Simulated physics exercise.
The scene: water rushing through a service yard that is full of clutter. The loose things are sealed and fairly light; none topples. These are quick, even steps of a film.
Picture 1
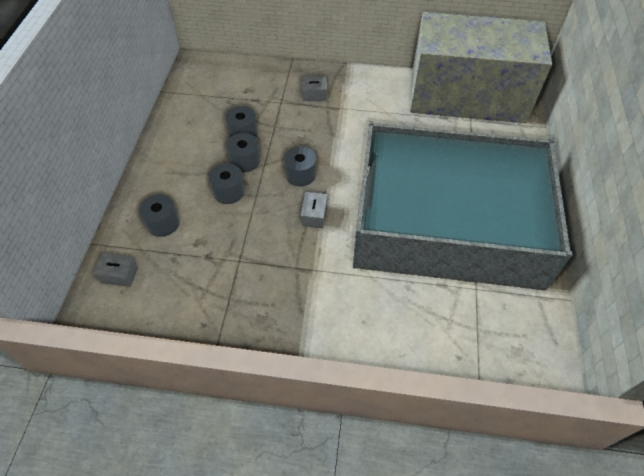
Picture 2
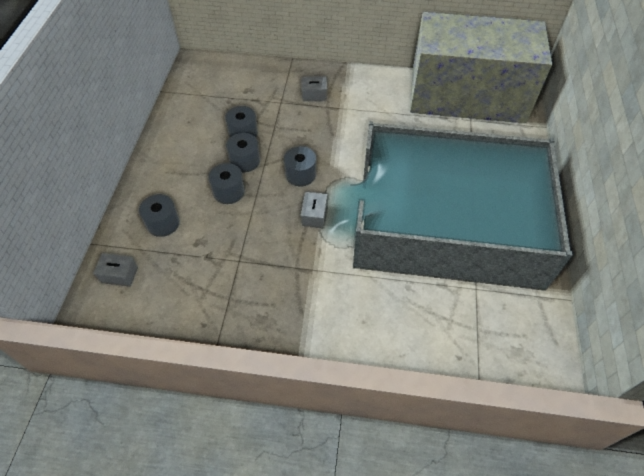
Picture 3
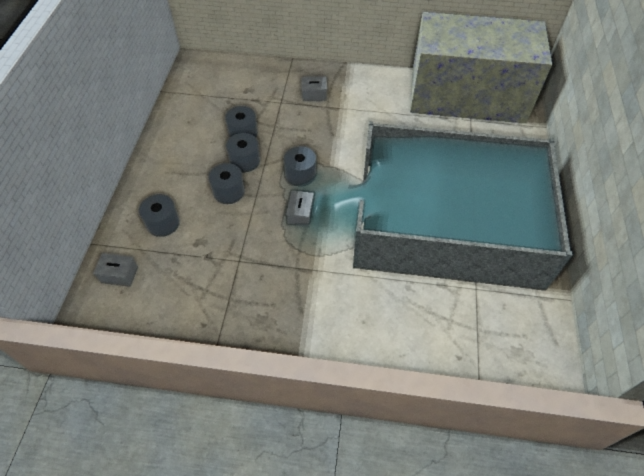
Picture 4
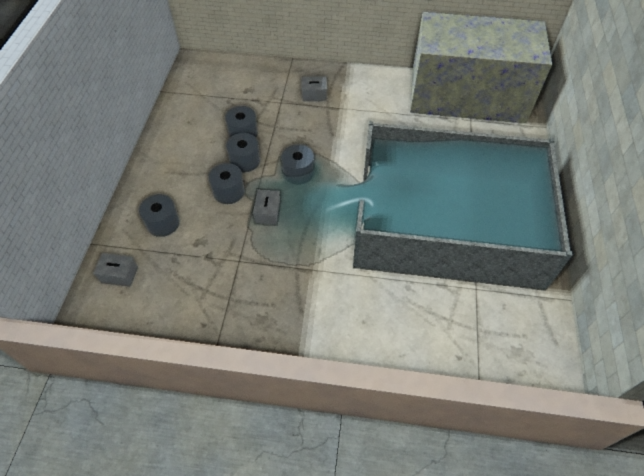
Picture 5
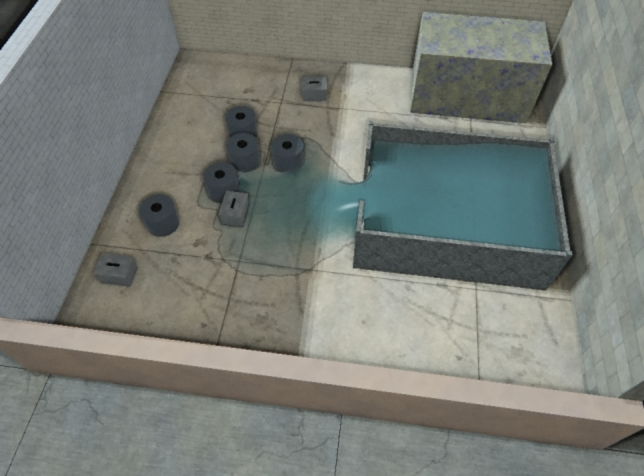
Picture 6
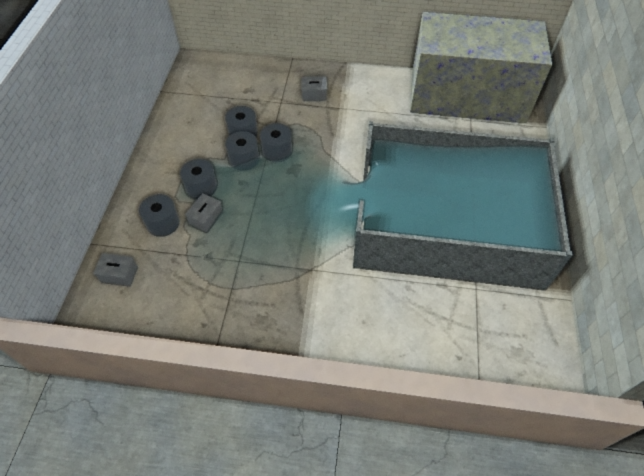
Water pouring from a gap in a raised tank, spreading left across a walled yard and pushing a grey box and round tubs.
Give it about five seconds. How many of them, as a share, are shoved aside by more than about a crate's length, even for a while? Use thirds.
It is two thirds or more.
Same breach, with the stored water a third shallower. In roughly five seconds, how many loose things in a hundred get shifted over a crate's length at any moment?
I make it 90 per cent.
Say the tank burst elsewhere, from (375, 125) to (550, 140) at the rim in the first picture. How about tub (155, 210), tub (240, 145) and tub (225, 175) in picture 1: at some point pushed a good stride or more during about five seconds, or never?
As listed: Pushed that far, moved that far, no.
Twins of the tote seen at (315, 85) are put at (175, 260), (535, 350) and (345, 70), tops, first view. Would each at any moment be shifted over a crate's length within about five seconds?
One after the other: Yes, under that, swept aside.
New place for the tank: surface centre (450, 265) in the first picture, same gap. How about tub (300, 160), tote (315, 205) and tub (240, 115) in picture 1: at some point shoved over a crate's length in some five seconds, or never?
As listed: Under that, never so far, swept aside.
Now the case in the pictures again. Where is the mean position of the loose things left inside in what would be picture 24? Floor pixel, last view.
Close to (201, 156).
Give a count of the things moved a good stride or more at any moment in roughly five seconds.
The number is 8.
A moment on, 3 of 8 are well off their spots; 1 afloat.
Next, 7 of 8 are well off their spots; 5 afloat.
Later, 7 of 8 are well off their spots; 7 afloat.
In the end, 8 of 8 are well off their spots, and 8 have been at some point; 7 afloat.
